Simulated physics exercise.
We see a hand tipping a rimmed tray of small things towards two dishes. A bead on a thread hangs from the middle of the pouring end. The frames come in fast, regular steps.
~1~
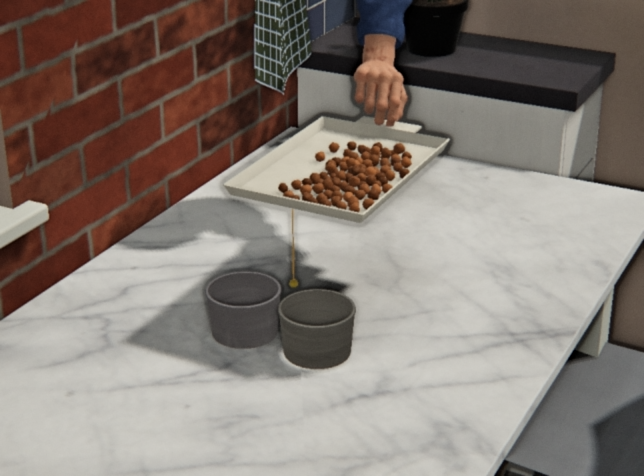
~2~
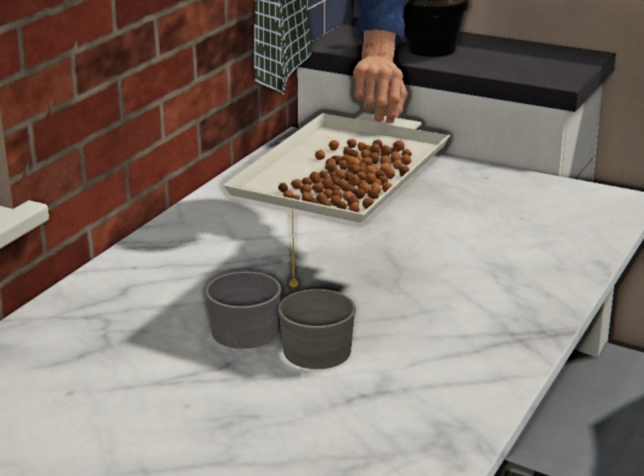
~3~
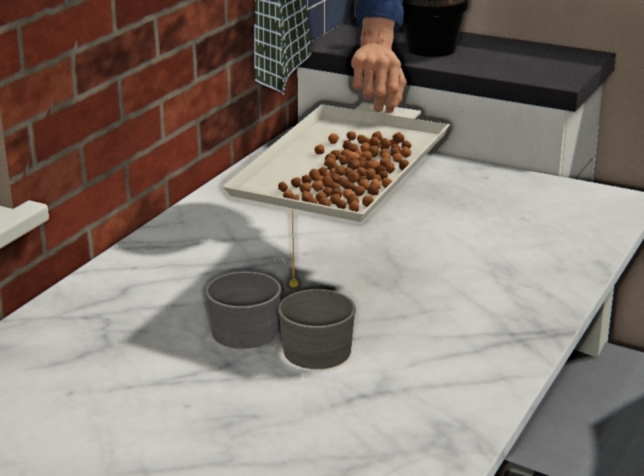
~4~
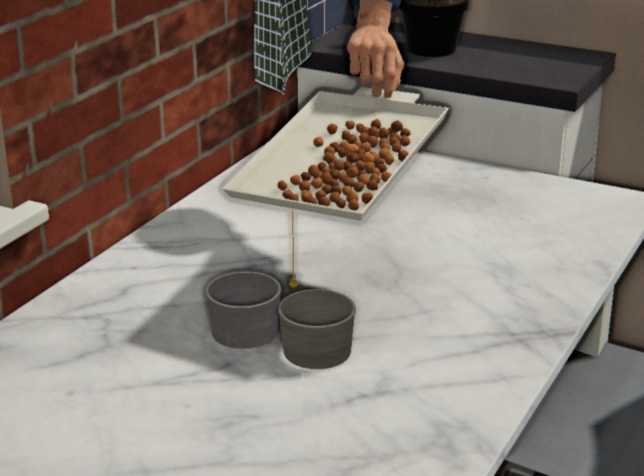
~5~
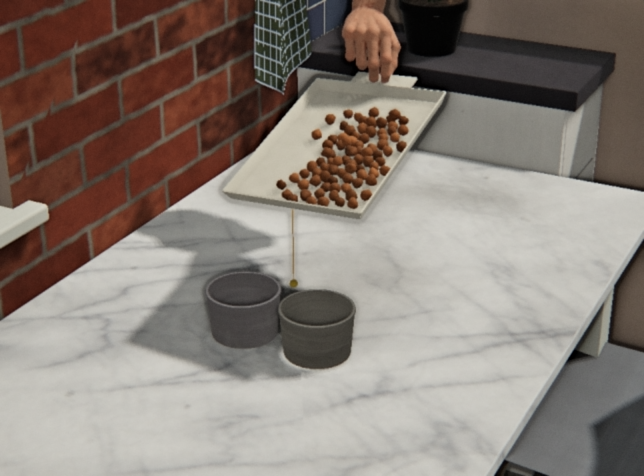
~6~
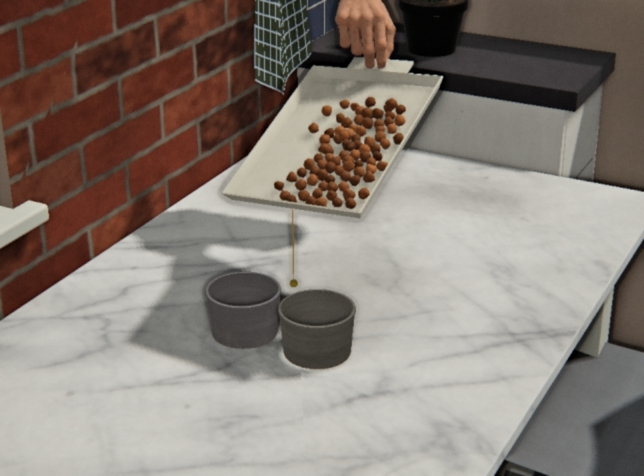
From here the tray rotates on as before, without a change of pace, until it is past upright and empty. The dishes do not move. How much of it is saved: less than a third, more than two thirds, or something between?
Together they catch between a third and two thirds.
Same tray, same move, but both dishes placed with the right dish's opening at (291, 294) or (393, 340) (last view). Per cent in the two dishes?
The first gives 30 %, the second 20 %.
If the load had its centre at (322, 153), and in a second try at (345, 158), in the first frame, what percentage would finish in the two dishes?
The first gives 60 %, the second 60 %.
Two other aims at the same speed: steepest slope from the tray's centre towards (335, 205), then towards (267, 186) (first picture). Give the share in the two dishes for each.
The first gives 40 %, the second 70 %.
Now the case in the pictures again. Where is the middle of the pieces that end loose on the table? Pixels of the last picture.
Close to (231, 376).
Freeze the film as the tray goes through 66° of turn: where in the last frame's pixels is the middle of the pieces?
Close to (279, 191).
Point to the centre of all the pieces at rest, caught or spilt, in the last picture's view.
Around (242, 339).
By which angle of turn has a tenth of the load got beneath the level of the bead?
Near 75 degrees.
Shortly afterwards, tray tipped steeply; the bulk on the tray; only a few outside both; a little in the air.
Next, tray tipped past a quarter turn; a little in the right dish; near a third in the left dish; near a third outside both; a little in the air.
Some moments later, tray tipped past a quarter turn; a little in the right dish; near a third in the left dish; near half outside both.
In the end, tray tipped past a quarter turn; a little in the right dish; near a third in the left dish; near half outside both.
